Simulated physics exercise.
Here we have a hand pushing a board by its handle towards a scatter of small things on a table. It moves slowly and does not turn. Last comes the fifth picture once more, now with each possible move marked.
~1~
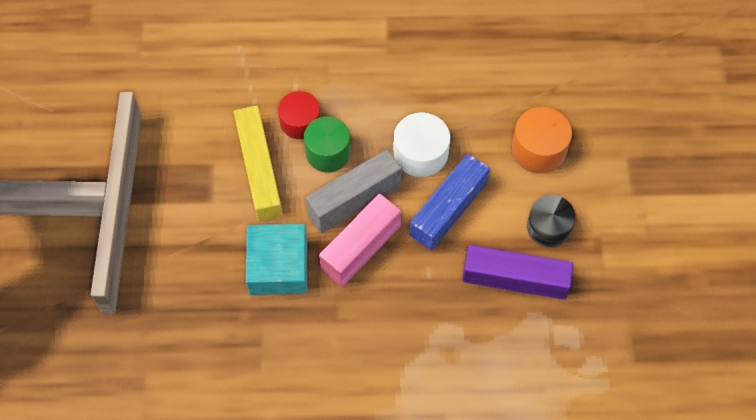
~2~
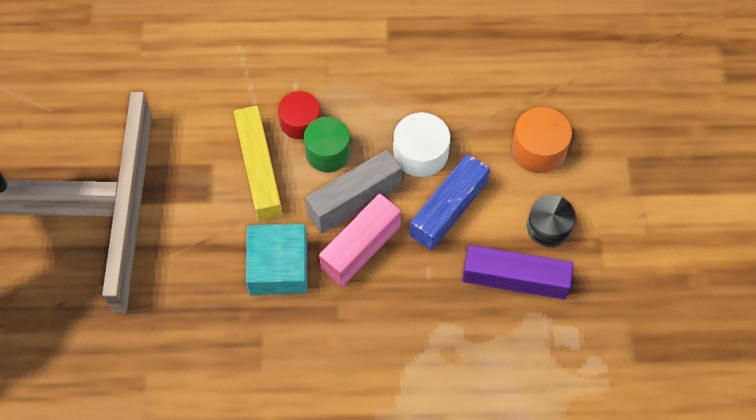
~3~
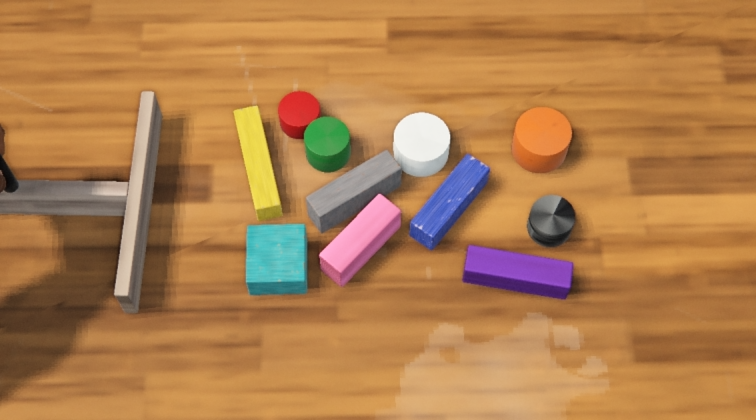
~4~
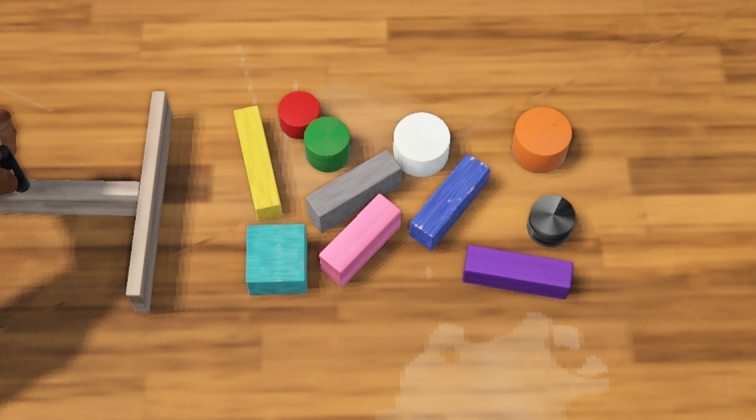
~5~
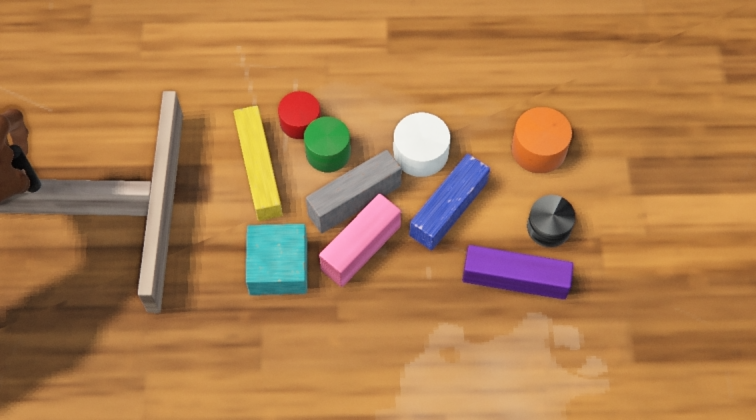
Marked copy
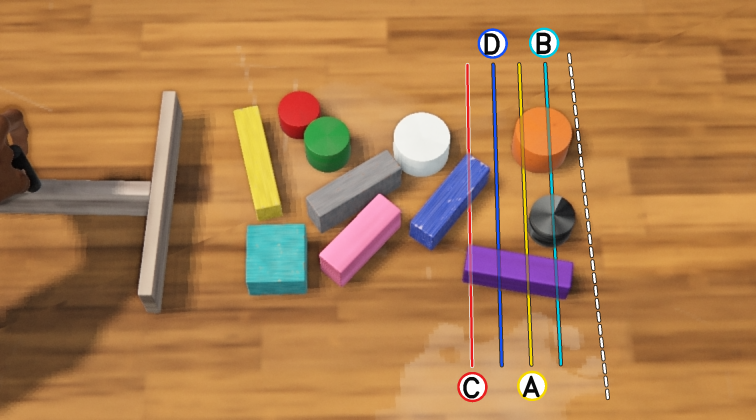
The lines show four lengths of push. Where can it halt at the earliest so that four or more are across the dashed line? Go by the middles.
At least to D.
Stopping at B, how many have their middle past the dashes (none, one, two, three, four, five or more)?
It has five or more across.
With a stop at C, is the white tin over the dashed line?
No.
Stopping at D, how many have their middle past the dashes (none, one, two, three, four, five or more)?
It has four across.
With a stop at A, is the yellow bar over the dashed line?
No.
On the copy, A at (525, 204); B at (553, 204); C at (470, 205); D at (497, 205); the dashed line at (587, 212).
On D. First, board (279, 186); black tin (551, 221); orange tin (541, 141); none across.
Then, board (401, 184); purple stick (567, 290); black tin (551, 221); none across.
Finally, board (495, 182); black tin (637, 225); purple stick (617, 309); four across.
By contrast, A gets five across, but is farther than needed; B gets eight across, but is farther than needed; C gets only two across.
